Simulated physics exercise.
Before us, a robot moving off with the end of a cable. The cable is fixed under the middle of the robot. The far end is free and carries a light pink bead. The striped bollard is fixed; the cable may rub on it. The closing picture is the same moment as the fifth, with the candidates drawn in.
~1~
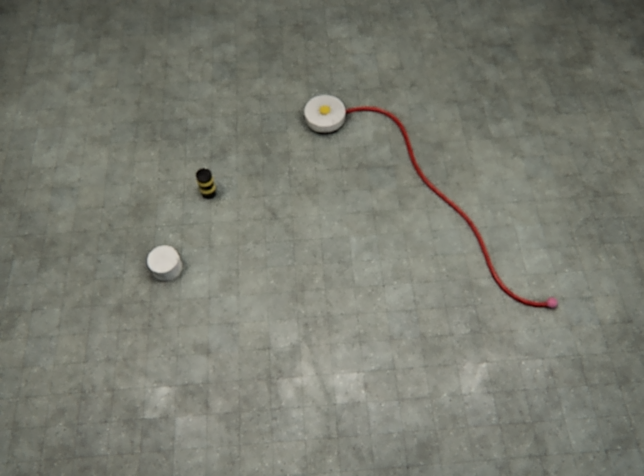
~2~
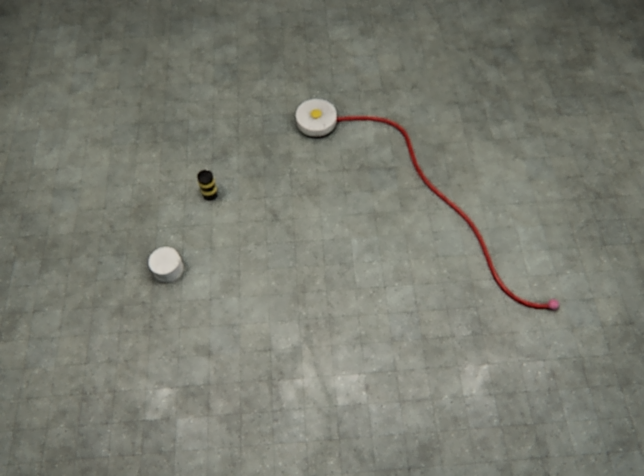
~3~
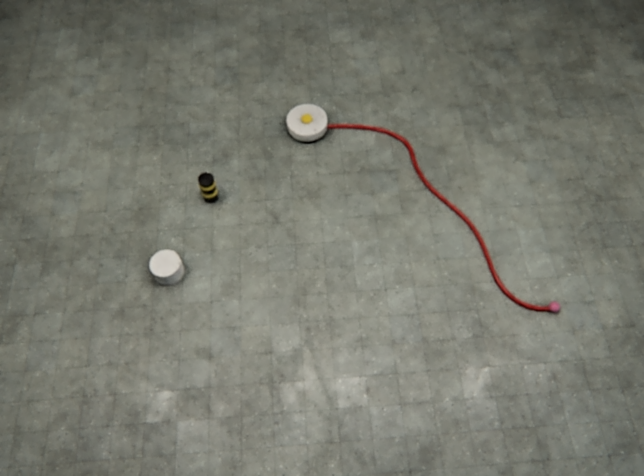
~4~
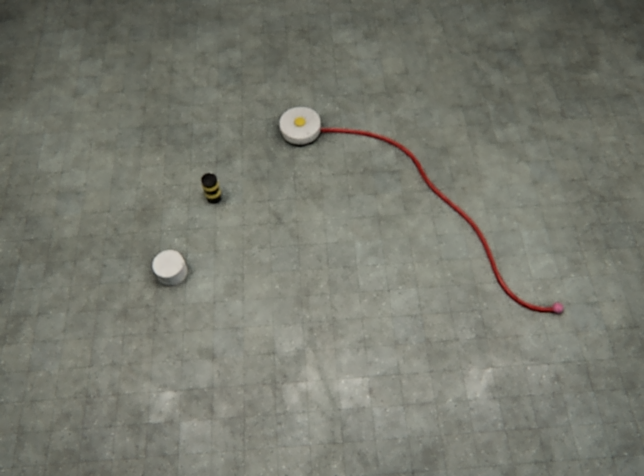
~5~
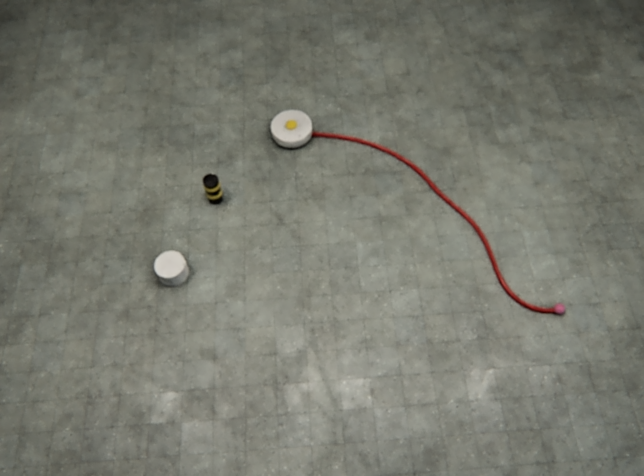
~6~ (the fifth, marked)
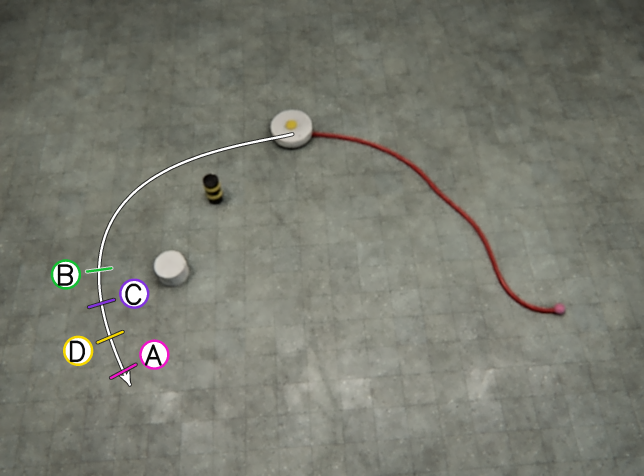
At the start, a round white robot with a yellow centre sits at the upper middle of a grey floor, a red cable curving from it to a pink bead at lower right. The robot moves slowly left and slightly down, drawing the nearby cable straighter, while the white tub and black-and-yellow bollard stay put.
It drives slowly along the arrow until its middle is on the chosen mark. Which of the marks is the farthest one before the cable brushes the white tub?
All is well up to D.
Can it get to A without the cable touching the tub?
No.
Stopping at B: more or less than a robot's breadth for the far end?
More.
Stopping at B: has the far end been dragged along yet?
By then, yes.
On the marked copy, A at (123, 371); B at (99, 270); C at (102, 303); D at (110, 337); the route from (292, 134) via (120, 208) to (130, 385).
With D. Early on, robot (181, 158), middle of the cable (350, 192), free end (506, 273).
Further on, robot (101, 237), middle of the cable (273, 198), free end (442, 236).
At the end, robot (107, 334), middle of the cable (215, 191), free end (383, 219); only the bollard has been touched, if anything.
As for the rest, A brings the cable against the tub; B is safe but short; C is safe but short.
